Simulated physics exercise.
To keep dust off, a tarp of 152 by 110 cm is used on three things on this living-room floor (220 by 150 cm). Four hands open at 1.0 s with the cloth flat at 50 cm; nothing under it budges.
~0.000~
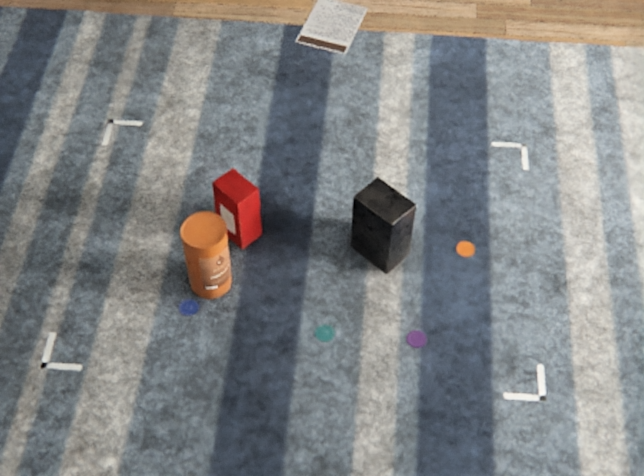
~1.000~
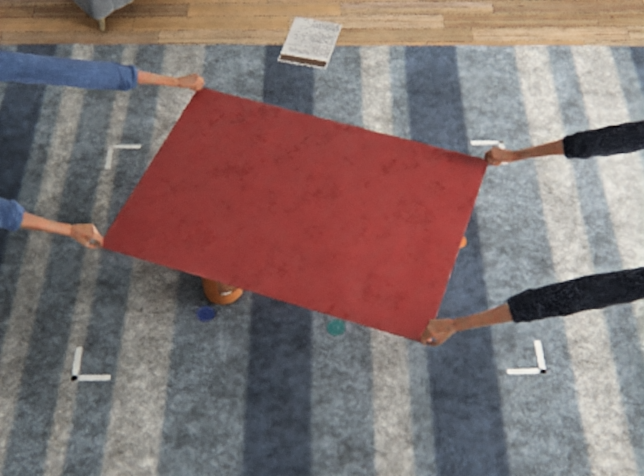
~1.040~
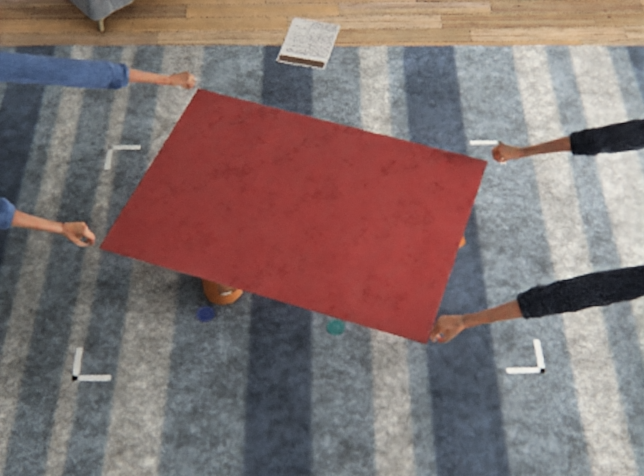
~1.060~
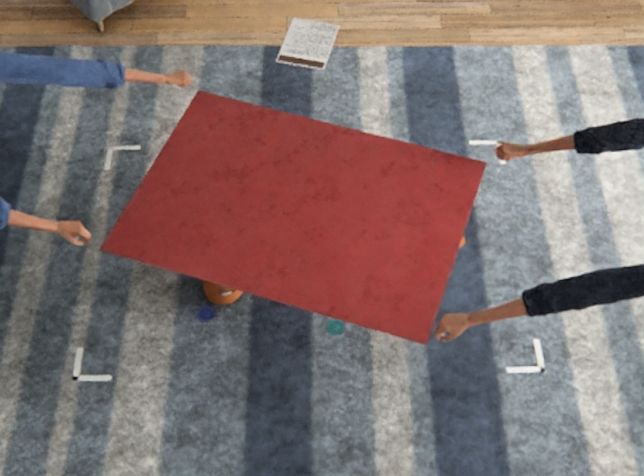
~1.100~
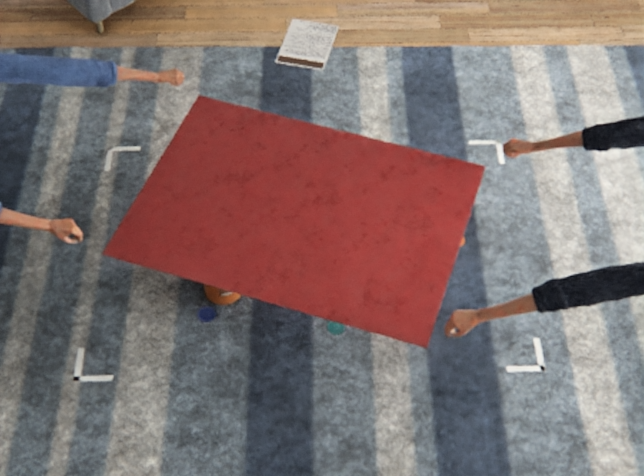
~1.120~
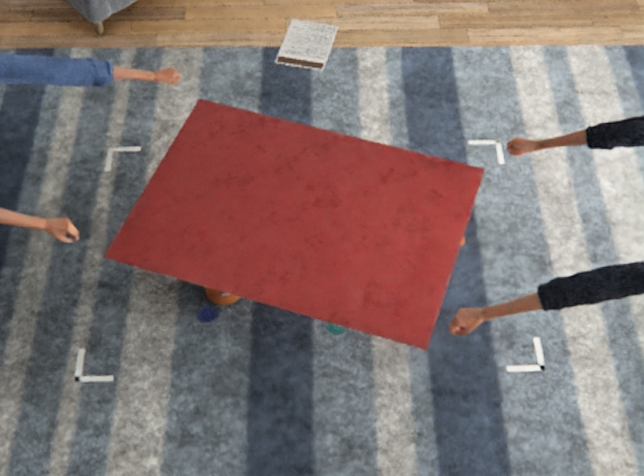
Four hands held a flat red cloth above a red box, a black box and an orange container on a striped rug, then opened and drew back as the cloth sank slightly, still flat.
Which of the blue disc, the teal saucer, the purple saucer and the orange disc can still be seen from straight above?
In order: The blue disc gets covered; the teal saucer gets covered; the purple saucer still shows; the orange disc remains in the open.
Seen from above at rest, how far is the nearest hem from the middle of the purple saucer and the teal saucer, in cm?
Roughly 4 cm, 10 cm.
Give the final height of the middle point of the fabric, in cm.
Some 34 cm up.
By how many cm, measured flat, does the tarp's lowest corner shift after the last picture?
Some 20 cm.
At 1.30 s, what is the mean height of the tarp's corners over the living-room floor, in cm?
Some 12 cm up.
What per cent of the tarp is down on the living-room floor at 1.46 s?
About 10 %.
At 1.3 s, 0 % of it is down, spanning 152 by 144 cm, above purple saucer, teal saucer.
At 1.5 s, 10 % of it is down, spanning 128 by 115 cm, above teal saucer, blue disc.
At 1.6 s, 10 % of it is down, spanning 125 by 110 cm, above teal saucer, blue disc.
At 1.8 s, 10 % of it is down, spanning 132 by 112 cm, above teal saucer, blue disc.
At 3.3 s, 10 % of it is down, spanning 131 by 110 cm, above teal saucer, blue disc.
